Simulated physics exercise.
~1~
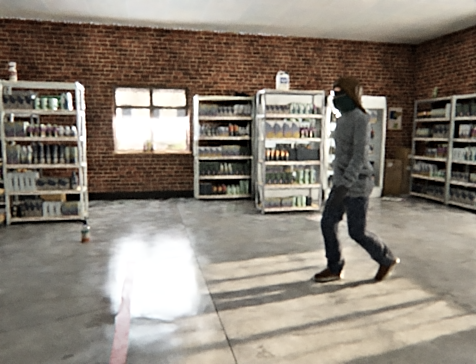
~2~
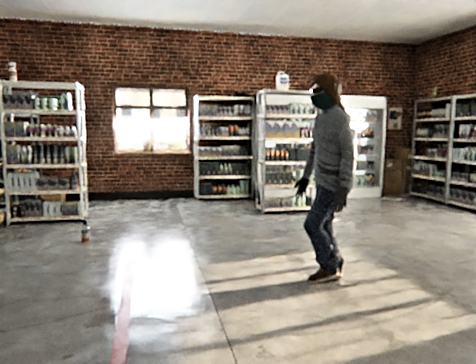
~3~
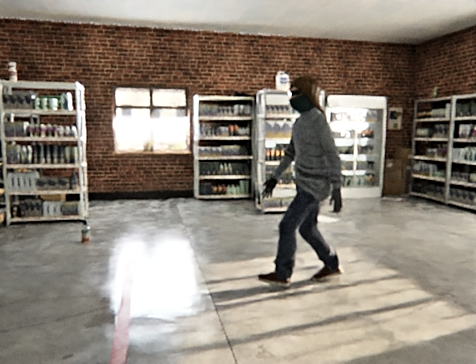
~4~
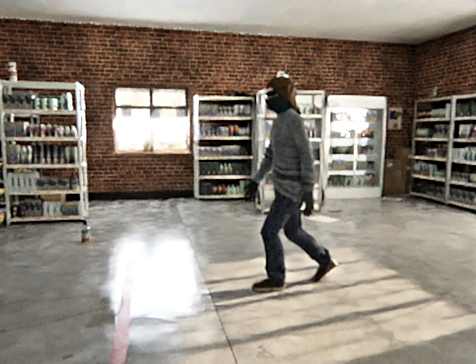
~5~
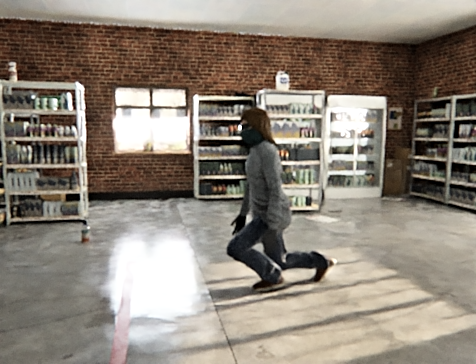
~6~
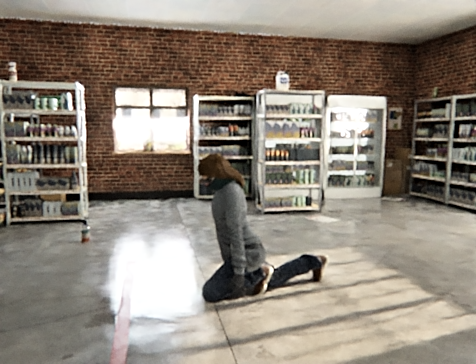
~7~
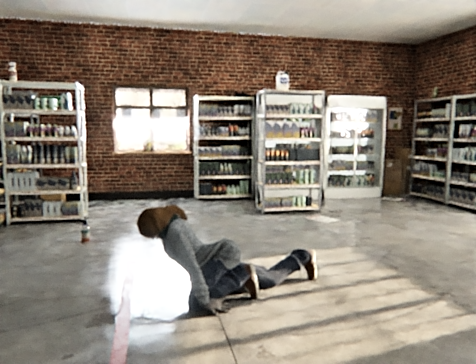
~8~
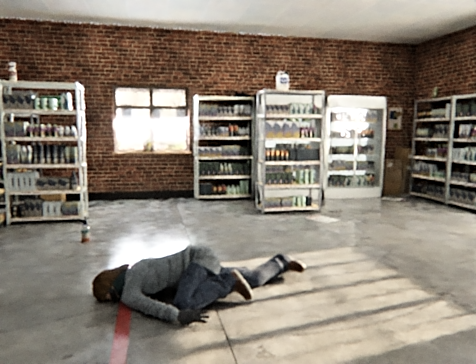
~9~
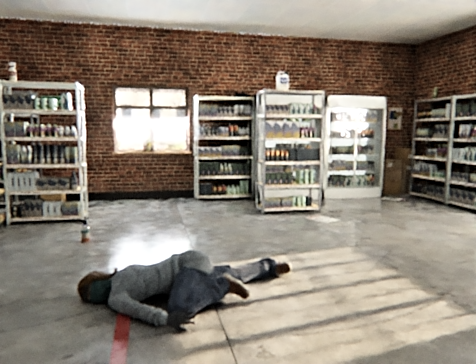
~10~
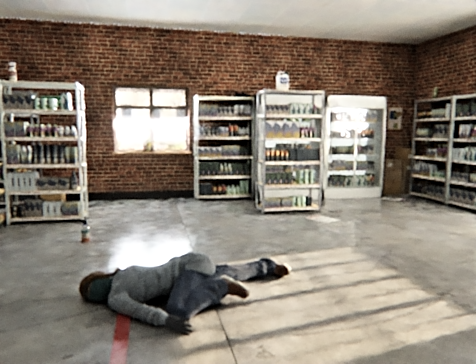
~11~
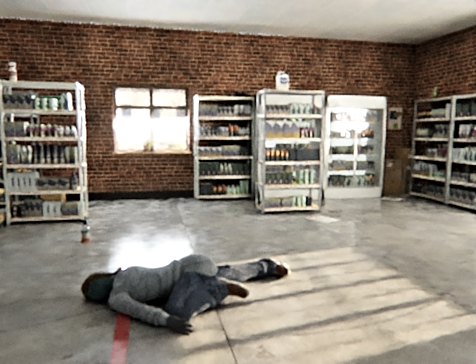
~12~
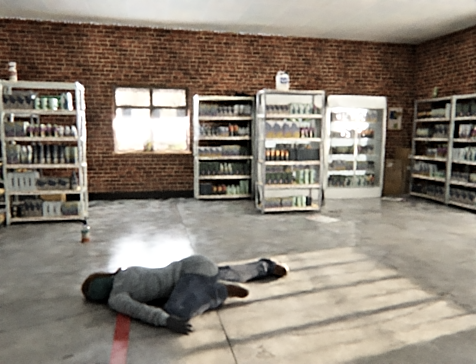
Masked person in gray sweater walking left across a storeroom, sinking to the knees, collapsing and lying still, head past red tape.
